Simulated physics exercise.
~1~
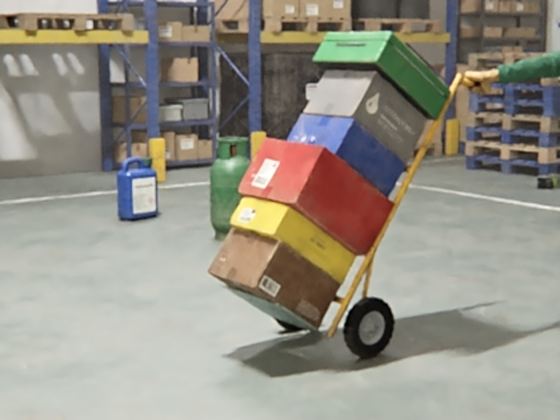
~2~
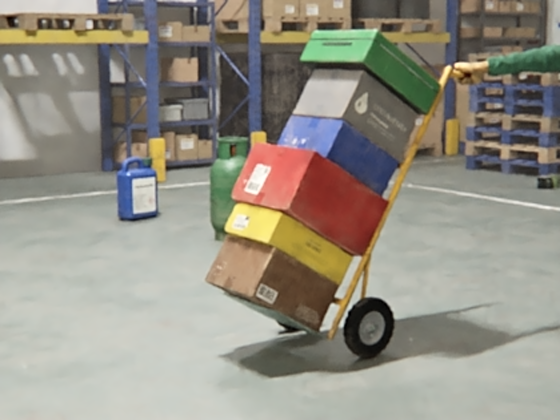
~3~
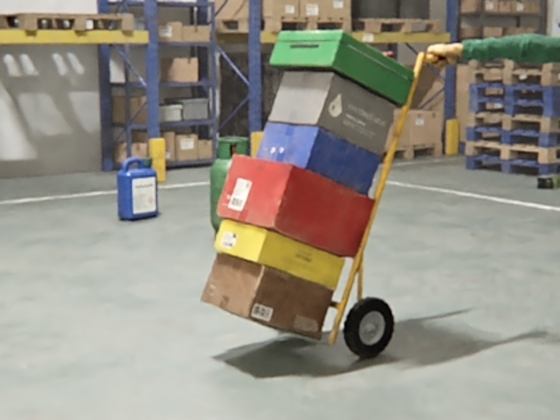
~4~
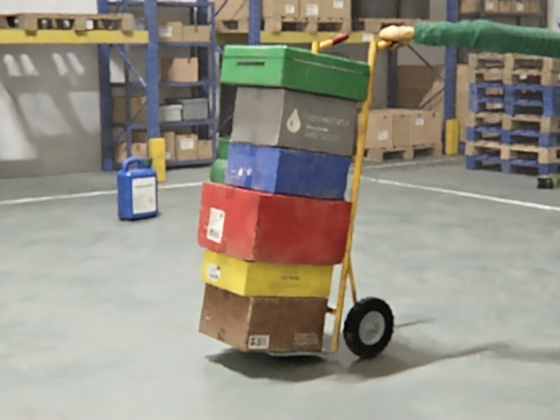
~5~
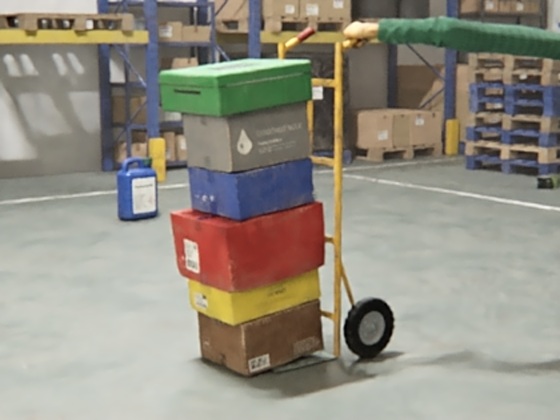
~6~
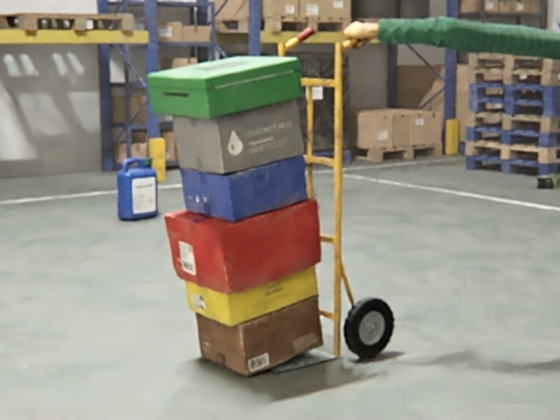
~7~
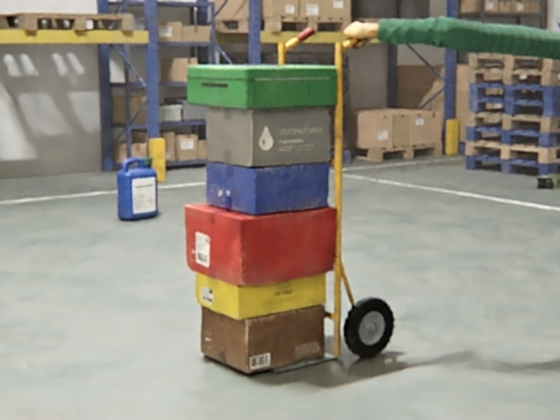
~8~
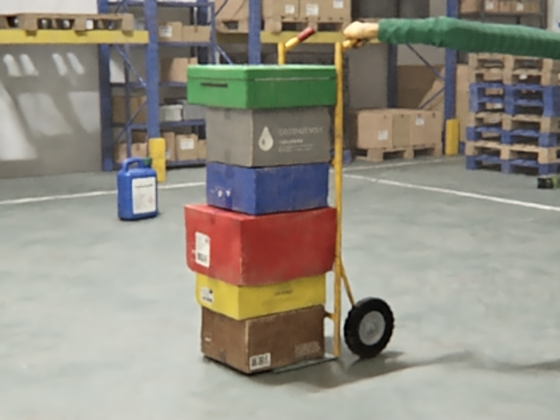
A yellow sack truck stacked with six coloured boxes is lowered from a tilt to upright by a green-sleeved arm in a warehouse. As it lands, the stack leans left, away from the frame, then rocks back and settles upright, still piled in order.
